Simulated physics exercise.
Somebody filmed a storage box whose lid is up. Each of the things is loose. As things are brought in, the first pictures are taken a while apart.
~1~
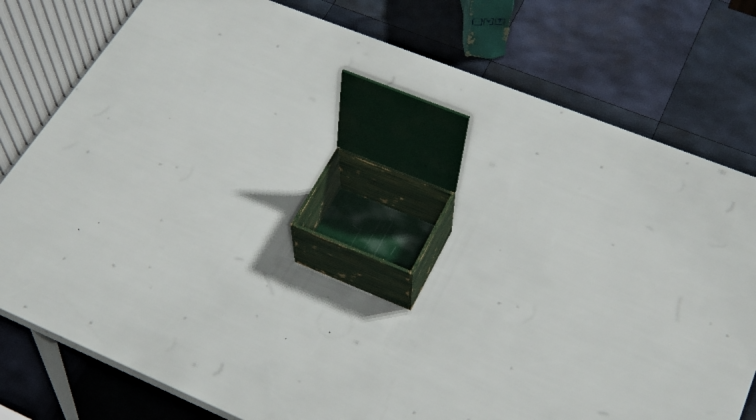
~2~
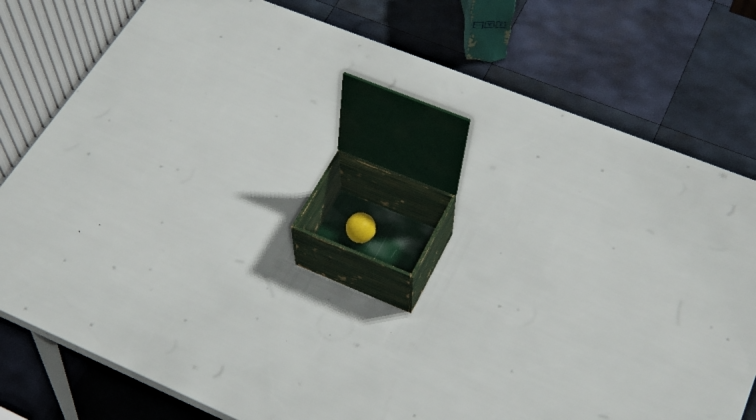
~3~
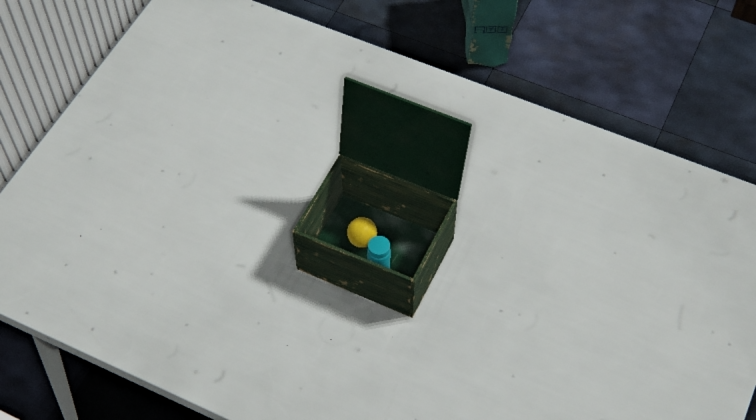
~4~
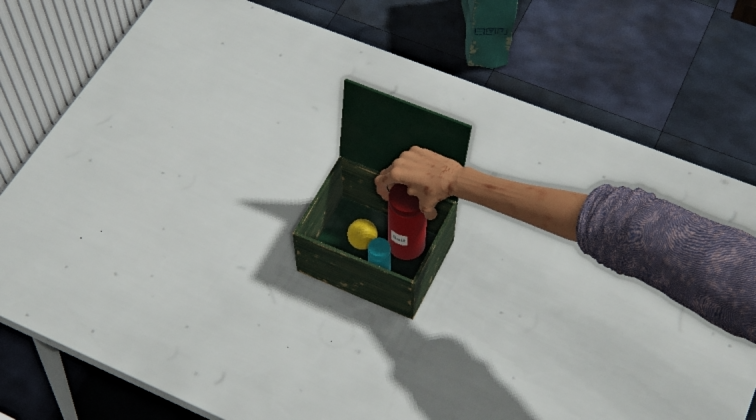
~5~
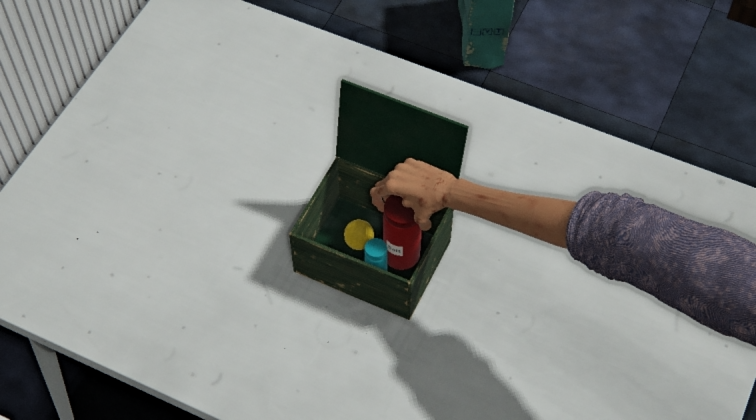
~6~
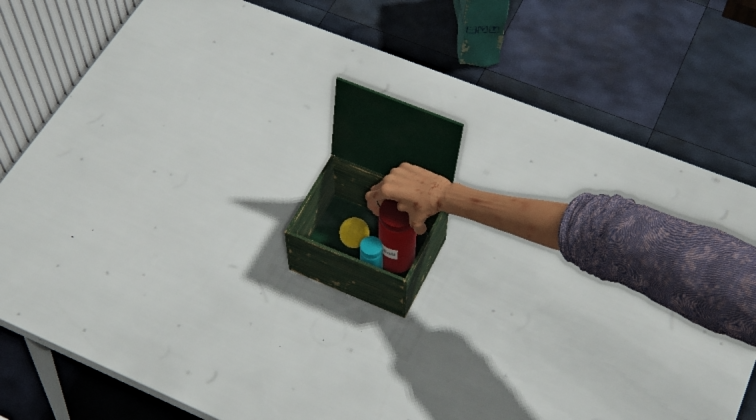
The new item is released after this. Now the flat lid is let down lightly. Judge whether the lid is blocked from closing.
Looks to me like the lid is kept from shutting.
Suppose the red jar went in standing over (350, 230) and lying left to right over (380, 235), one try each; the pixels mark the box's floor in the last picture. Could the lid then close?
Trial 1: Lid propped open. Trial 2: Lid lowered.
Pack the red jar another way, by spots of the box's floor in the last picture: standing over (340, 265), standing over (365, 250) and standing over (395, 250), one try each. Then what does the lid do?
Well, the first try leaves the lid standing open, the second leaves it lying shut, and the third leaves it standing open.
Then, 1.10 s later than the last frame, lid starting down.
Then, 1.50 s later than the last frame, lid 66° above the rim.
Then, 1.70 s later than the last frame, lid 45° above the rim.
When it is over, lid 38° above the rim; all 3 as before. End places, in pixels of the last picture, red jar near (397, 235).
